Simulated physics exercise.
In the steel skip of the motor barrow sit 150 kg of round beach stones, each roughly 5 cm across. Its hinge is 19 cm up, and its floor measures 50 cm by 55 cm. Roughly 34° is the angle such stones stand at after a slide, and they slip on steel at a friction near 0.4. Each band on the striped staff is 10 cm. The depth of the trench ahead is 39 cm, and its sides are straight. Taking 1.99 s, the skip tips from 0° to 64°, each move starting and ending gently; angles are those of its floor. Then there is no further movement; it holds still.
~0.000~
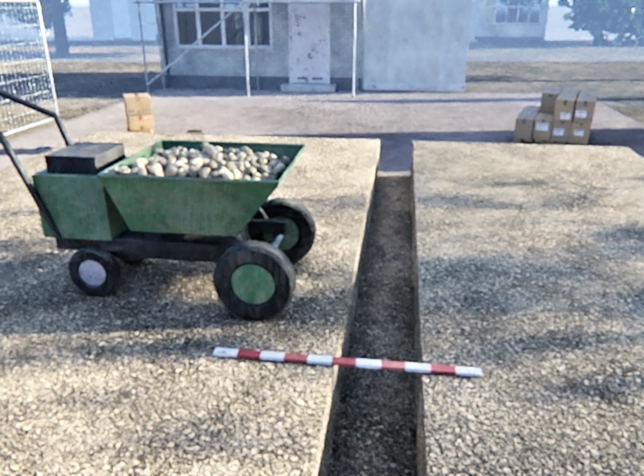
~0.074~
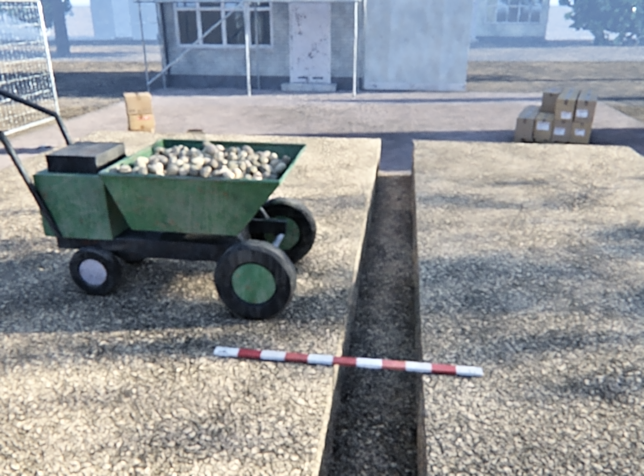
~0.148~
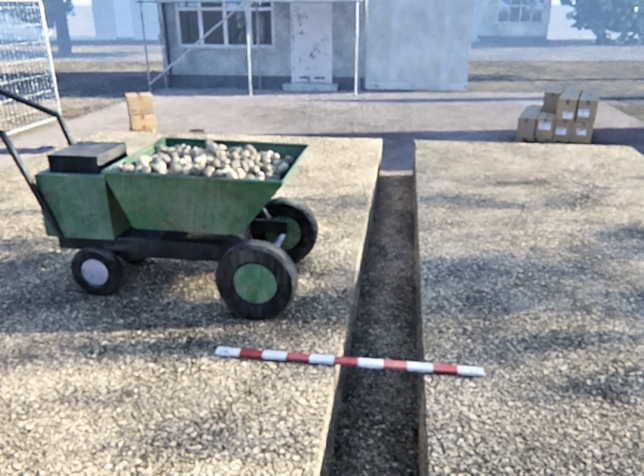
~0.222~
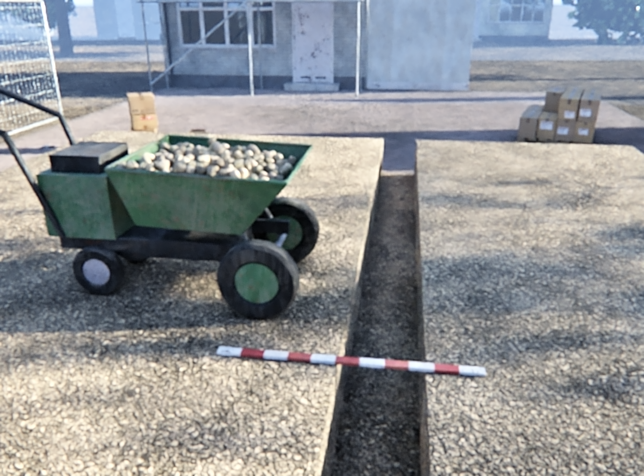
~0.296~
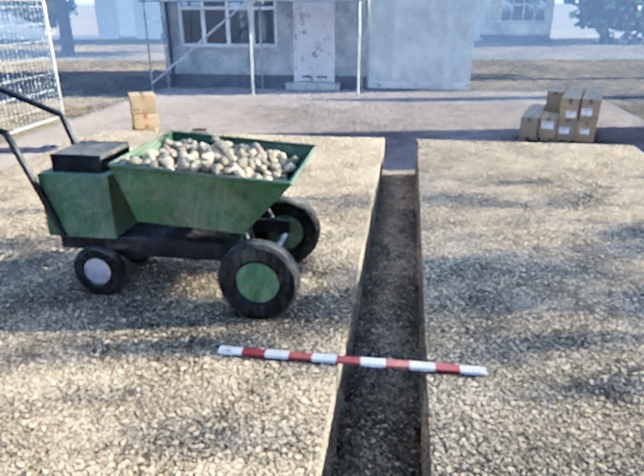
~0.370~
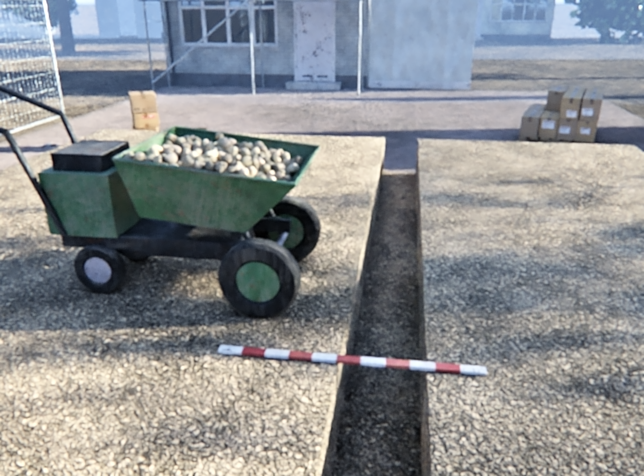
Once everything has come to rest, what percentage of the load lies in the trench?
80 %.
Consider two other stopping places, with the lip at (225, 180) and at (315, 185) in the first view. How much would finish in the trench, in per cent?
First place roughly 95%, second roughly 40%.
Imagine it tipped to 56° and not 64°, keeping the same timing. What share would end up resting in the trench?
In that case some 70 per cent.
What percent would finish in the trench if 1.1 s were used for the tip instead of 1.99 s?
Roughly 65 per cent.
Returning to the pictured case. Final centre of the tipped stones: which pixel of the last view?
Roughly at (399, 341).
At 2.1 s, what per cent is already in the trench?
Approx. 40 % of the load.
After 1.5 s the floor is at 54°; 98 % in the skip, 2 % in the trench; the foremost stones are at (388, 254).
After 2.1 s the floor is at 64°; 48 % in the skip, 40 % in the trench, 12 % past the trench; the foremost stones are at (497, 304).
After 2.4 s the floor is at 64°; 25 % in the skip, 55 % in the trench, 20 % past the trench; the foremost stones are at (567, 322).
After 4.4 s the floor is at 64°; 0 % in the skip, 80 % in the trench, 20 % past the trench; the foremost stones are at (599, 324).
